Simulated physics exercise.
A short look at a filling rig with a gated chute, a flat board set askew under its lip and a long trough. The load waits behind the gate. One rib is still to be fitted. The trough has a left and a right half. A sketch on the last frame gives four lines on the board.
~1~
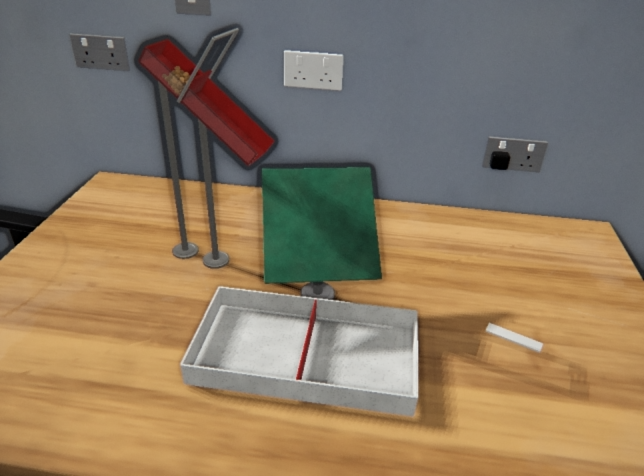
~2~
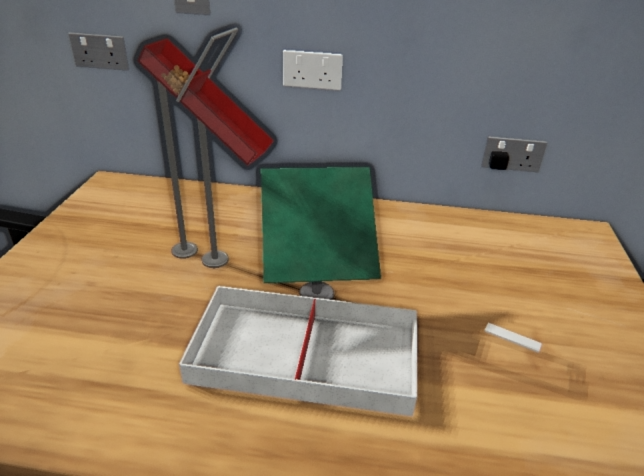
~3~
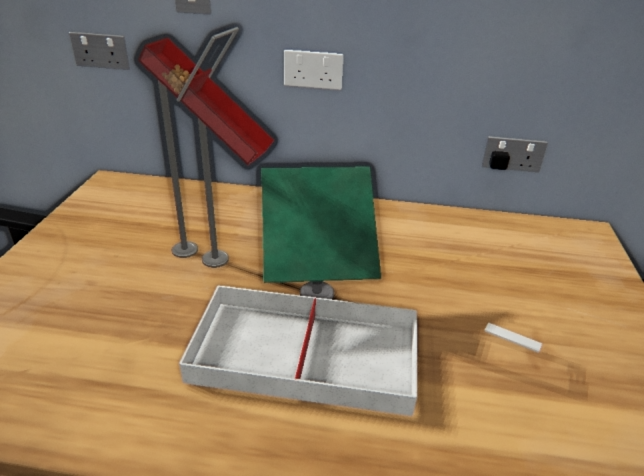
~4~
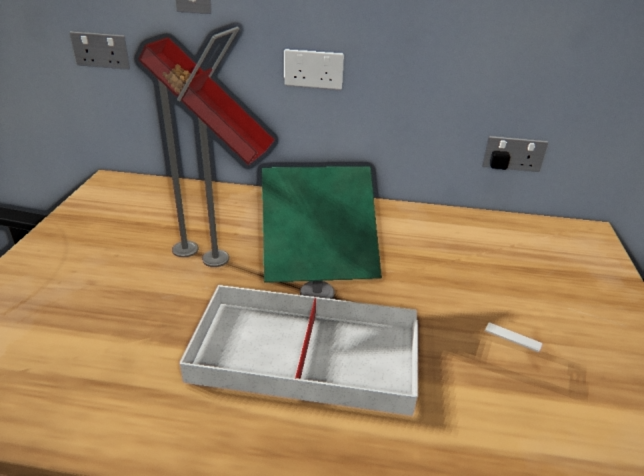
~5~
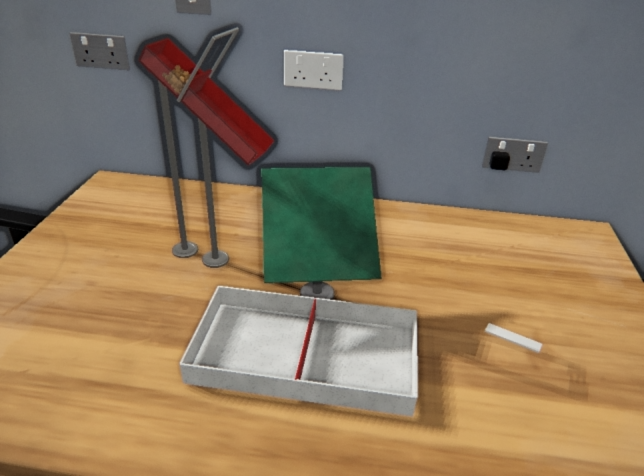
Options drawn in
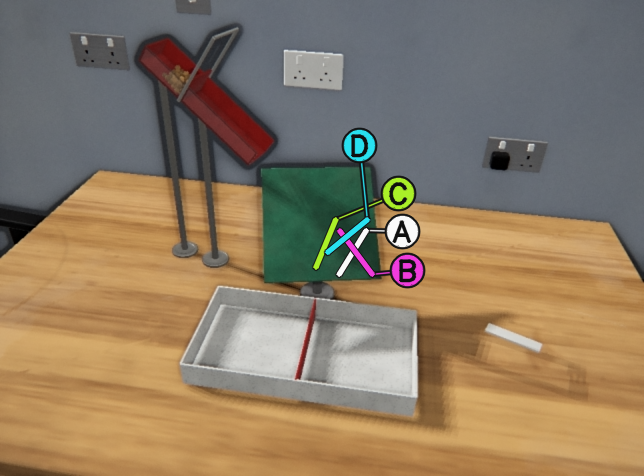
Small load resting motionless in a tilted red chute above a green board and a pale divided tray on a wooden table.
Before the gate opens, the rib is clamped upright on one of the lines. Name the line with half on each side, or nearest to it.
D is best.
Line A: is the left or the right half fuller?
More lands on the right.
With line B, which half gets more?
The right half.
On the marked copy, line A from (366, 230) to (339, 274); line B from (339, 230) to (372, 274); line C from (335, 219) to (316, 267); line D from (367, 219) to (327, 252).
With A, of what is caught, a small part in the left half, most in the right.
With B, of what is caught, none in the left half, all in the right.
With C, of what is caught, most in the left half, a small part in the right.
With D, of what is caught, about half in the left half, about half in the right.
